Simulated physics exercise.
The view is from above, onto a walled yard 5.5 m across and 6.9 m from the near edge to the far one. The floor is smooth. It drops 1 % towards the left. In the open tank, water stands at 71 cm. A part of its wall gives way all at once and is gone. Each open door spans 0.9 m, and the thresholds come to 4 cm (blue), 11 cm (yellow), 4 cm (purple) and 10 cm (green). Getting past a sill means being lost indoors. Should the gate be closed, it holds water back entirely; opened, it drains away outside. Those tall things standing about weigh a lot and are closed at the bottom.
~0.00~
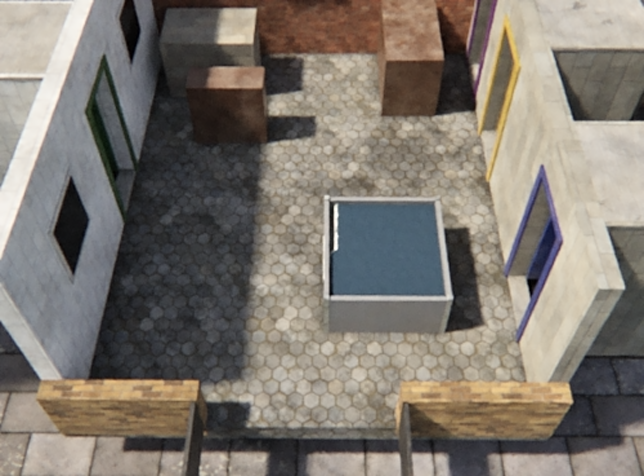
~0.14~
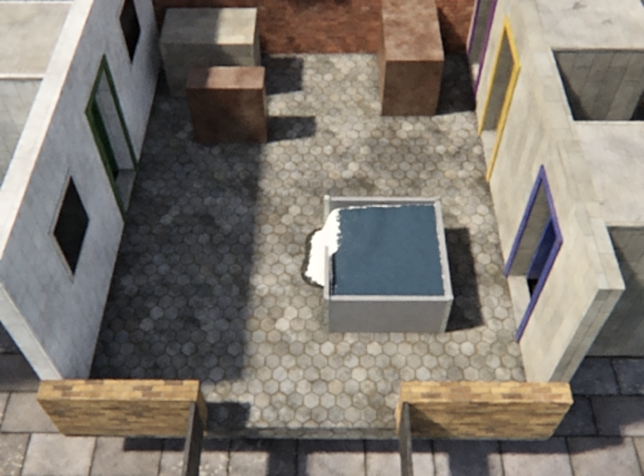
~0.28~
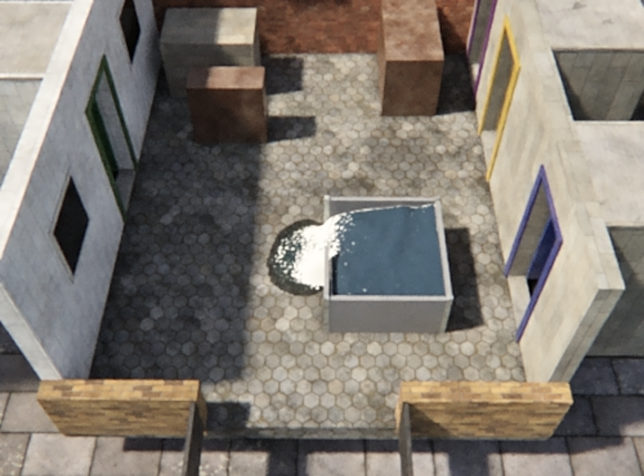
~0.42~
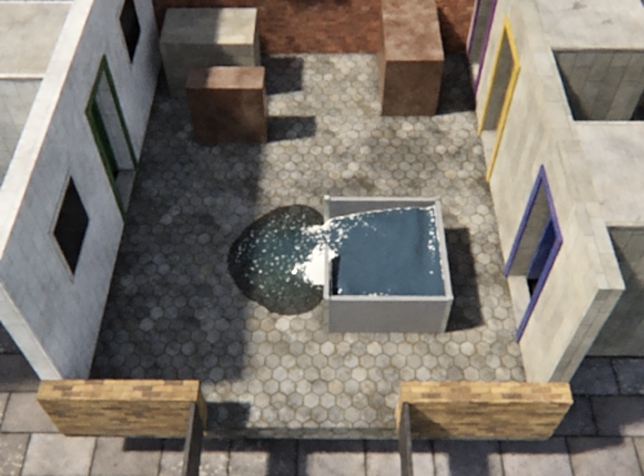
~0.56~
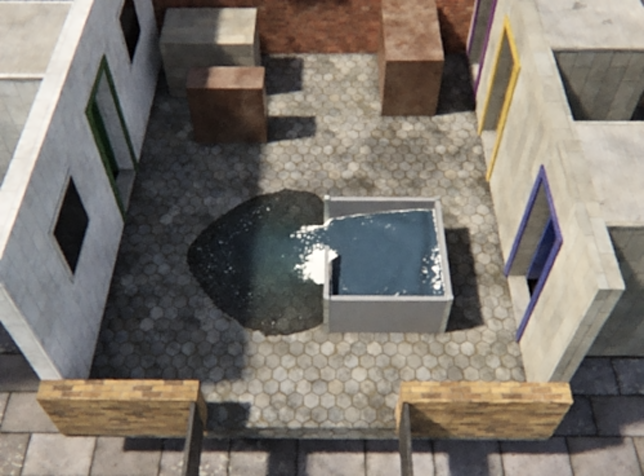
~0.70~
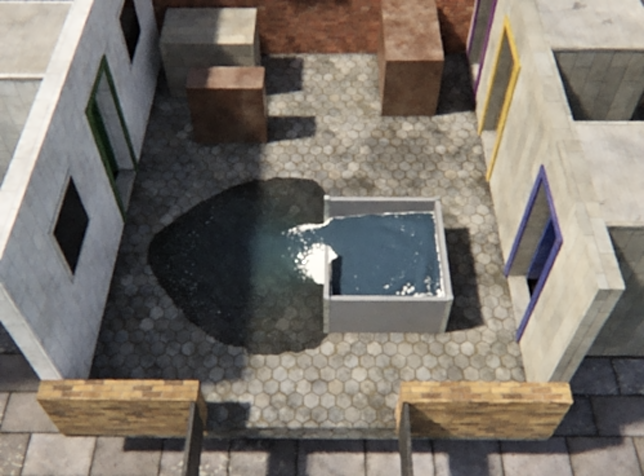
Water pours from the left side of an open tank and spreads leftward across the paved yard.
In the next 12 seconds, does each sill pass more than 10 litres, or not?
In order: The blue door undershoots the limit. The yellow door undershoots the limit. The purple door undershoots the limit. The green door overshoots the limit.
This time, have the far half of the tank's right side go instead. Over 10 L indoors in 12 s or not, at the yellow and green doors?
Compared with that limit, yellow falls short while green falls short.
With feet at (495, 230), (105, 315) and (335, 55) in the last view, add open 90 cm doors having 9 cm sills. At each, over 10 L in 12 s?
In that order: Under, over, not over.
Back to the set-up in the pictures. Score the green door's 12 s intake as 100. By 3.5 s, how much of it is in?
Share by then: ~ 85 %.
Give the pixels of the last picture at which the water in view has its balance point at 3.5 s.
Its balance point sits around (237, 243).
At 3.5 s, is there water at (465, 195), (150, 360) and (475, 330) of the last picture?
The first point is not yet hit, the second is awash and the third is not yet hit.
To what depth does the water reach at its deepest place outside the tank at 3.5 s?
Peak depth: Approx. 20 cm.
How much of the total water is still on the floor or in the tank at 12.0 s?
Remaining: Roughly 86 %.
After 1.4 s water covers 30 % of the floor and is deepest (32 cm) near (320, 254); blue door not reached, yellow door not reached, purple door not reached, green door 19 cm at the sill, 5 L in.
After 2.2 s water covers 35 % of the floor and is deepest (30 cm) near (86, 394); blue door not reached, yellow door not reached, purple door not reached, green door 20 cm at the sill, 45 L in.
After 3.5 s water covers 45 % of the floor and is deepest (20 cm) near (162, 62); blue door not reached, yellow door not reached, purple door not reached, green door 15 cm at the sill, 75 L in.
After 7.0 s water covers 75 % of the floor and is deepest (12 cm) near (162, 62); blue door 2 cm at the sill, 0 L in, yellow door not reached, purple door not reached, green door 8 cm at the sill, 89 L in.
After 12.0 s water covers 90 % of the floor and is deepest (8 cm) near (161, 69); blue door 2 cm at the sill, 0 L in, yellow door 3 cm at the sill, 0 L in, purple door not reached, green door 6 cm at the sill, 89 L in.
